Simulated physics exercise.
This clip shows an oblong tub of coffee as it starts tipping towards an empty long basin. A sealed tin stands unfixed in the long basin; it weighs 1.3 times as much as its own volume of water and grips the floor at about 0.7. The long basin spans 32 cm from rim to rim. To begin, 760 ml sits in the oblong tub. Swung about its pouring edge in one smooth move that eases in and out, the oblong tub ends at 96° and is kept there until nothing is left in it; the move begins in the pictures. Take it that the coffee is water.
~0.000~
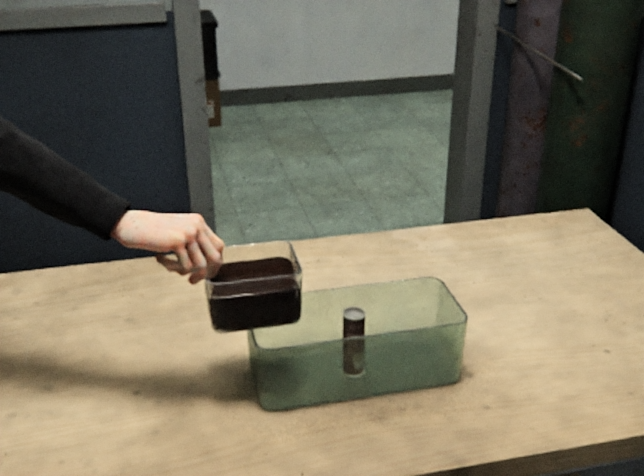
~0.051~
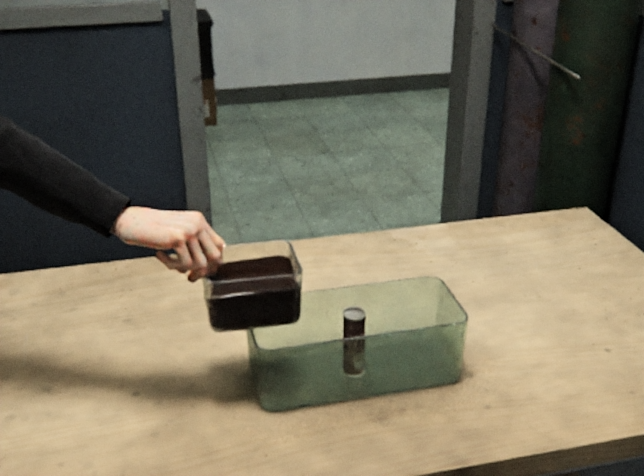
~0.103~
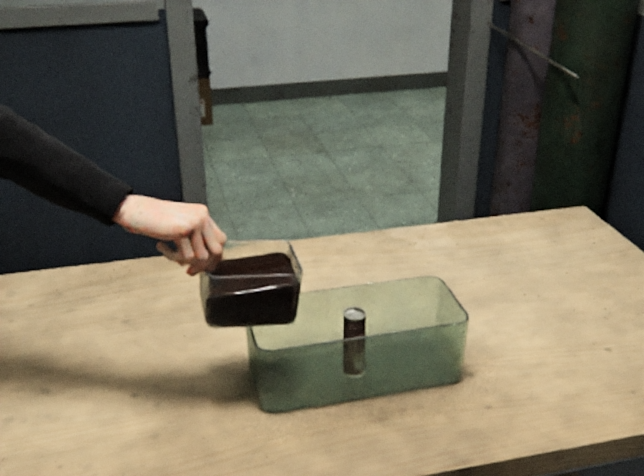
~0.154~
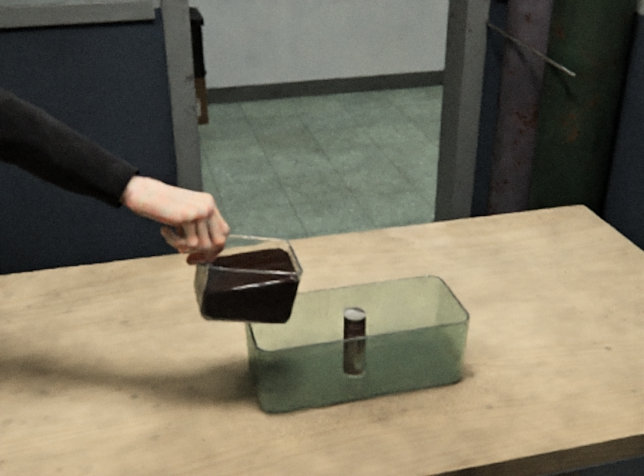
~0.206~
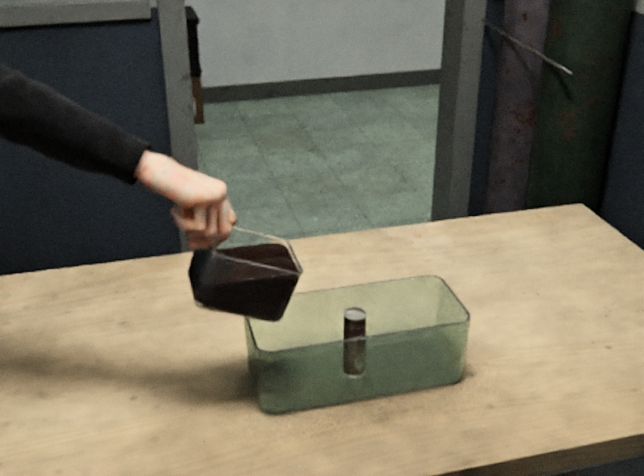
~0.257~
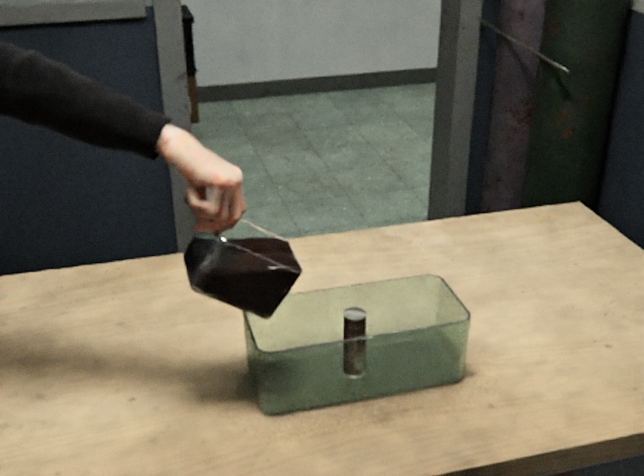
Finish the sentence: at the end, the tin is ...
Standing on its base.
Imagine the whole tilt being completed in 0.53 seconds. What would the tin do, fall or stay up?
In that case the tin does not tip.
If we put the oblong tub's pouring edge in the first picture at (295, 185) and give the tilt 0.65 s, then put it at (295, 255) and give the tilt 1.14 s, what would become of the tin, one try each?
Run one: It does not tip. Run two: It does not tip.
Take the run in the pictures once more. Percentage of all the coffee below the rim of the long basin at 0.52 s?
Near 7 in a hundred.
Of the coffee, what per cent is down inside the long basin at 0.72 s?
Around 70 parts in a hundred.
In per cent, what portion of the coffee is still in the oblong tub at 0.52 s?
Close to 52 in a hundred.
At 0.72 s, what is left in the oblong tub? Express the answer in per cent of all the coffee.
Close to 10 in a hundred.
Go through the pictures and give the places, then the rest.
In the first frame, it leans 0°; its right rim is at (296, 257); the coffee meets the walls at (207, 280) and (294, 269); the long basin's rim runs from (250, 325) to (454, 299); the tin's top is at (354, 316).
In the second frame, it leans 1°; its right rim is at (296, 257); the coffee meets the walls at (206, 280) and (294, 268).
In the third frame, it leans 6°; its right rim is at (296, 258); the coffee meets the walls at (204, 278) and (292, 264).
In the fourth frame, it leans 13°; its right rim is at (296, 258); the coffee meets the walls at (201, 274) and (293, 260).
In the fifth frame, it leans 22°; its right rim is at (295, 258); the coffee meets the walls at (197, 266) and (293, 255).
In the sixth frame, it leans 33°; its right rim is at (295, 258); the coffee meets the walls at (192, 255) and (294, 251); 1 per cent is over the edge.
After 0.52 s the tilt is 87° and 51 per cent is still to pour; the tin stands where it began.
After 0.72 s the tilt is 96° and 10 per cent is still to pour; the tin stands where it began.
After 0.93 s the tilt is 96° and 3 per cent is still to pour; the tin stands where it began.
After 1.15 s the tilt is 96° and 1 per cent is still to pour; the tin stands where it began.
In the end the tin stands where it began.
